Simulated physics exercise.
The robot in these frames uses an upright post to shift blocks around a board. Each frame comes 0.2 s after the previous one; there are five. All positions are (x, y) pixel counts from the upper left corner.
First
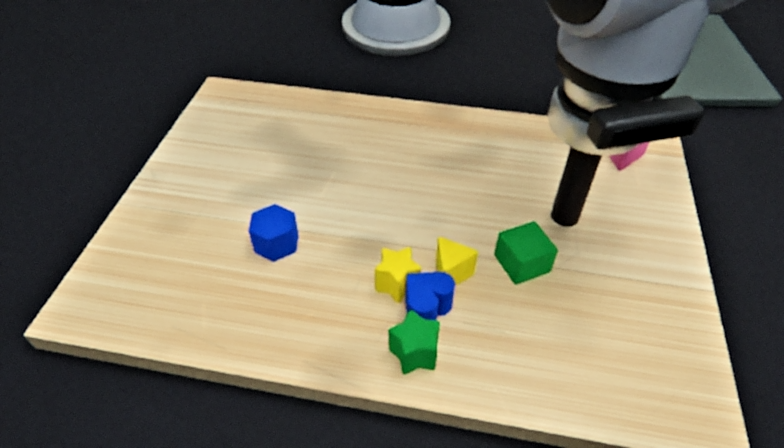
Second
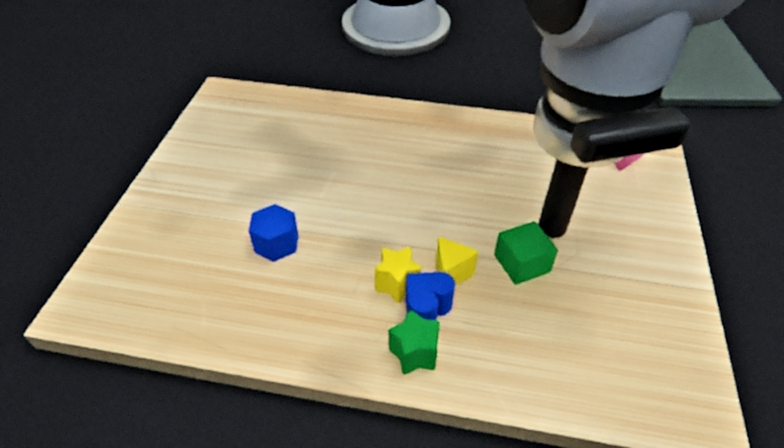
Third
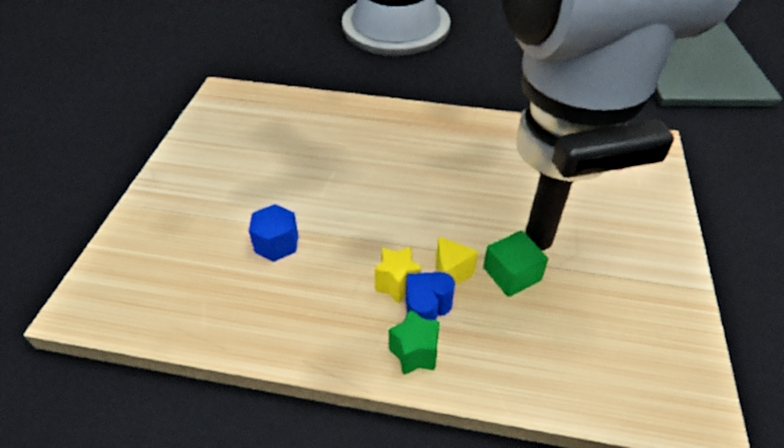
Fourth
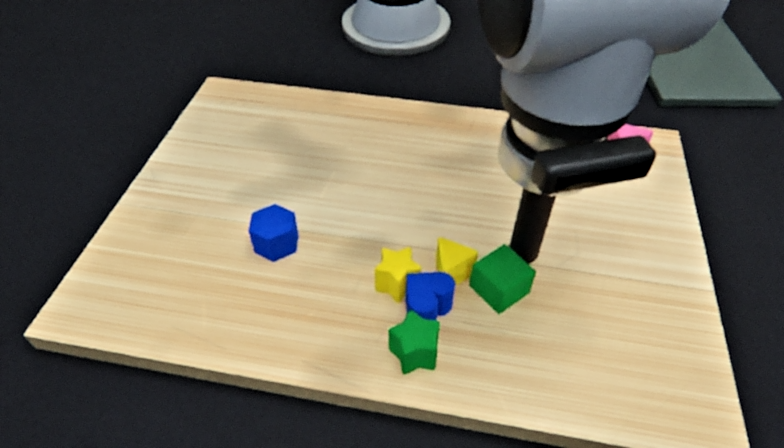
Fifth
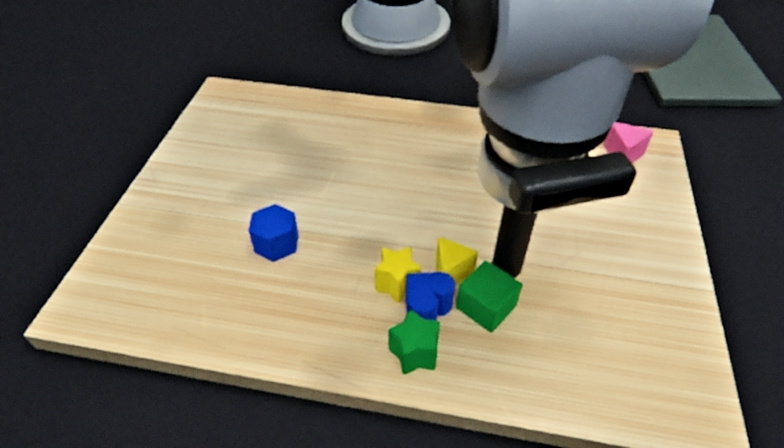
Robot arm with a dark post pushing a green block down and left across a wooden board, nearing a blue heart.
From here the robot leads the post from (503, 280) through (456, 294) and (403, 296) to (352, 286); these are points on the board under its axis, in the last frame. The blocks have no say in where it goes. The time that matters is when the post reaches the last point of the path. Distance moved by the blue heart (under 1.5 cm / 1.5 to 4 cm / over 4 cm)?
Distance: Above 4 cm.
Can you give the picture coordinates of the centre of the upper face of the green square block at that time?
Close to (471, 308).
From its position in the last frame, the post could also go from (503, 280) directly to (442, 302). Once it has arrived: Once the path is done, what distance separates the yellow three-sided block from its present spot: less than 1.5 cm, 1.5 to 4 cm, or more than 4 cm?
It travels less than 1.5 cm.
What follows on the original path. One third of the way, post at (456, 282); blue heart at (419, 291); yellow three-sided block at (442, 250), turned 25° clockwise; green square block at (473, 308), turned 35° anticlockwise.
Two thirds of the way, post at (402, 283); yellow star block at (376, 259), turned 55° clockwise; green star block at (405, 341), turned 60° anticlockwise; blue heart at (376, 305), turned 35° anticlockwise; yellow three-sided block at (439, 251), turned 35° clockwise; green square block at (471, 308), turned 40° anticlockwise.
At the end, post at (351, 273); yellow star block at (332, 244), turned 75° clockwise; green star block at (405, 341), turned 60° anticlockwise; blue heart at (366, 306), turned 65° anticlockwise; yellow three-sided block at (439, 251), turned 35° clockwise; green square block at (471, 308), turned 40° anticlockwise.
